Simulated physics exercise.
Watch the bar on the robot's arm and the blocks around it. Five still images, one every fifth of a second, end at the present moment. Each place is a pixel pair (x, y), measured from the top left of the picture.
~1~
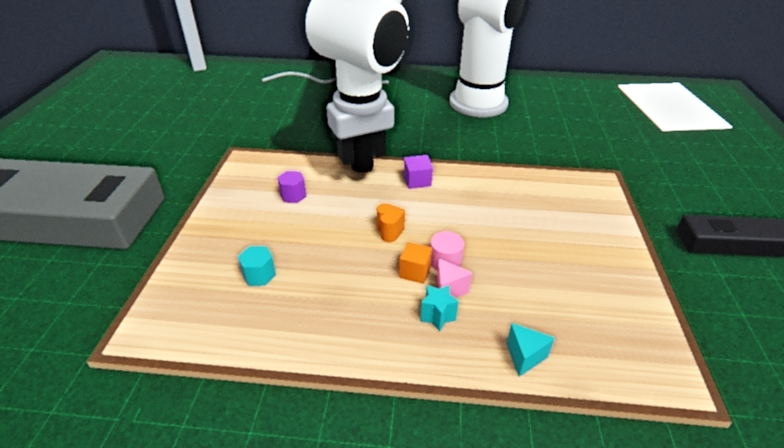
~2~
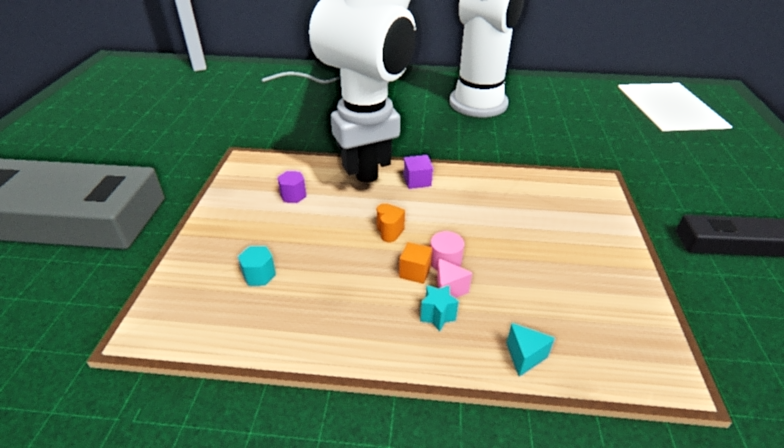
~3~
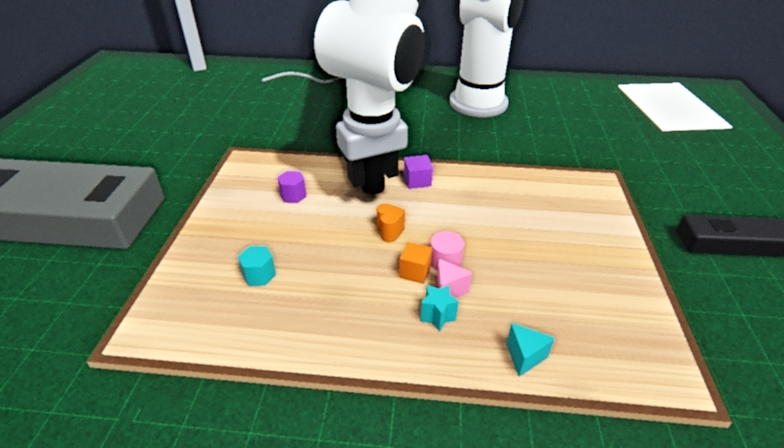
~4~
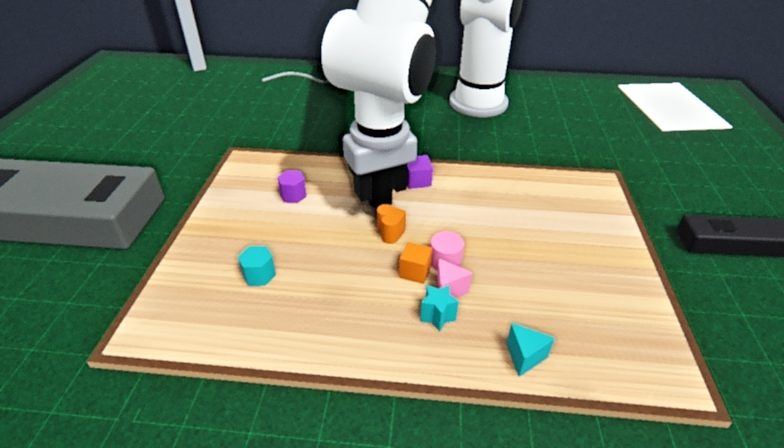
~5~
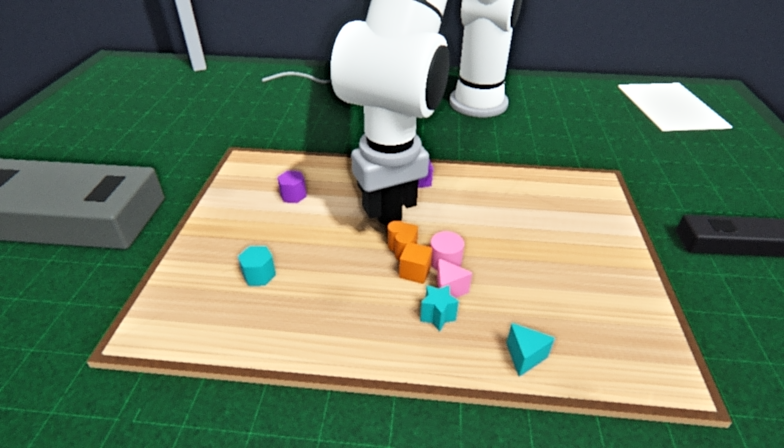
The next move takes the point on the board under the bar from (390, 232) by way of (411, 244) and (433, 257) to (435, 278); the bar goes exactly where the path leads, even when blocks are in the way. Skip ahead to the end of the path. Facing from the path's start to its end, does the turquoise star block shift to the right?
My answer is yes.
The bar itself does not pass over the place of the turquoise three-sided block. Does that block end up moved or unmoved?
My prediction: It remains in place.
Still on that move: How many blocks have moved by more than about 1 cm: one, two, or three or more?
I predict three or more.
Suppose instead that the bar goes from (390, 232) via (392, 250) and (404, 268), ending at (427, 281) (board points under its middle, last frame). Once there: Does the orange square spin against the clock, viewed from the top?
No - that is not the case.
What follows on the original path. One third of the way, bar (413, 230); orange heart-shaped block (414, 246), turned 45° clockwise; orange square (419, 265), turned 35° anticlockwise.
Two thirds of the way, bar (434, 243); orange heart-shaped block (425, 259), turned 85° clockwise; orange square (420, 278); turquoise star block (438, 299), turned 15° anticlockwise; pink cylinder (462, 250).
At the end, bar (436, 263); orange heart-shaped block (420, 278), turned 105° clockwise; orange square (404, 295), turned 15° clockwise; turquoise star block (434, 305), turned 55° anticlockwise; pink cylinder (469, 258); pink three-sided block (457, 280), turned 10° anticlockwise; turquoise three-sided block not moved.
